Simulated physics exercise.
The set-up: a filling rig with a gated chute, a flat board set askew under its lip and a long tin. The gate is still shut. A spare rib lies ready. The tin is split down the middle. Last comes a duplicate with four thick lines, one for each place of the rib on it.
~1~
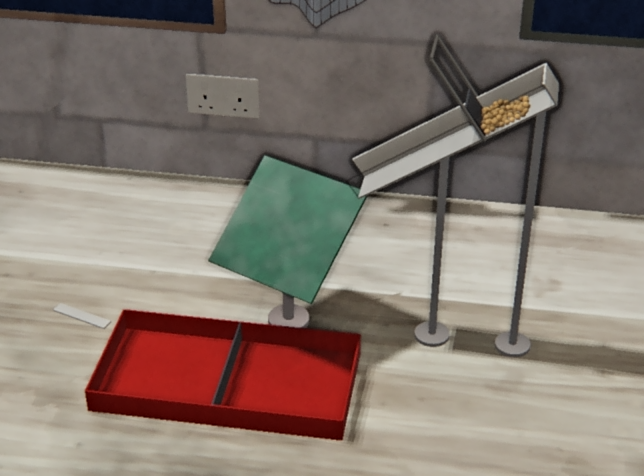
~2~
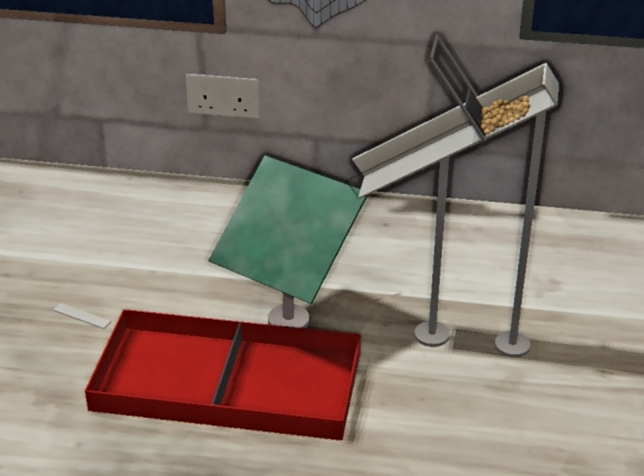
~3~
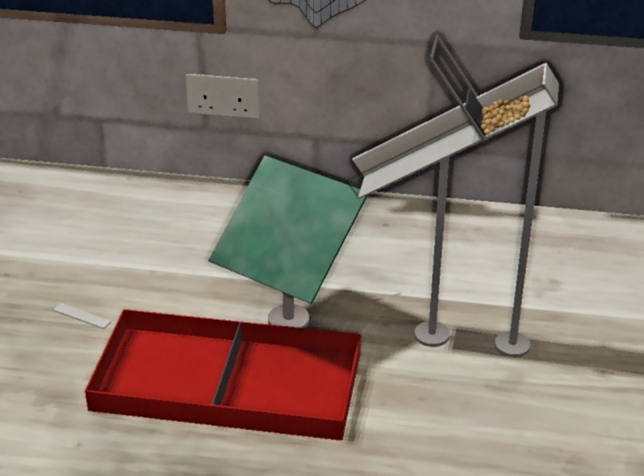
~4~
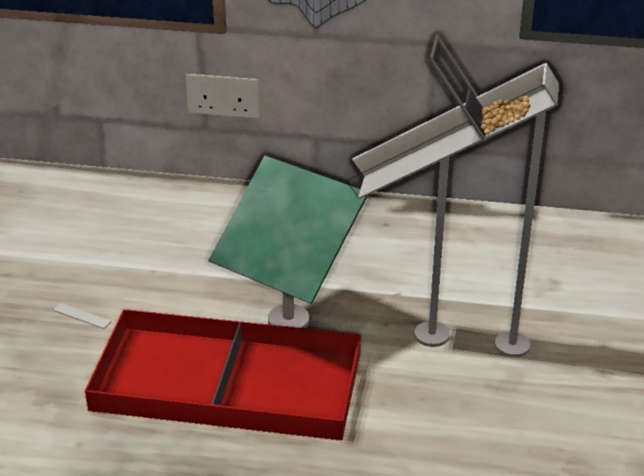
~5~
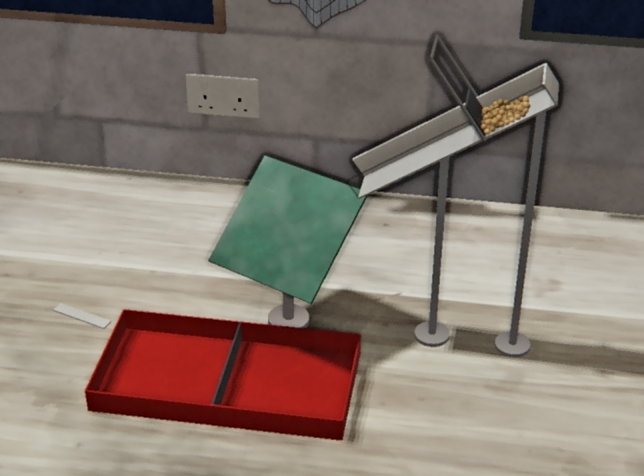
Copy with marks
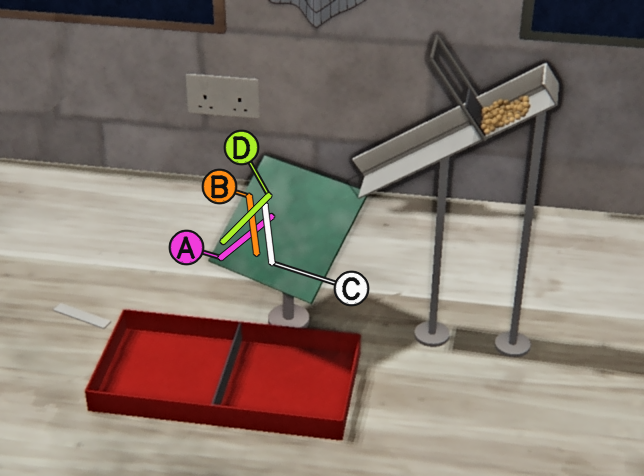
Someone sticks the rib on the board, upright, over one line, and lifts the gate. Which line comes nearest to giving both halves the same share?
Choose B.
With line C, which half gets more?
Right.
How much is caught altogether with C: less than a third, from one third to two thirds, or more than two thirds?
Line C gives more than two thirds.
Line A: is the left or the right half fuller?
More lands on the left.
On the marked copy, line A from (271, 216) to (220, 257); line B from (249, 196) to (256, 253); line C from (264, 204) to (271, 262); line D from (268, 195) to (223, 241).
Choosing A, of what is caught, the bulk in the left half, a small share in the right.
Choosing B, of what is caught, close to half in the left half, close to half in the right.
Choosing C, of what is caught, a small share in the left half, all but a few in the right.
Choosing D, of what is caught, the bulk in the left half, a small share in the right.
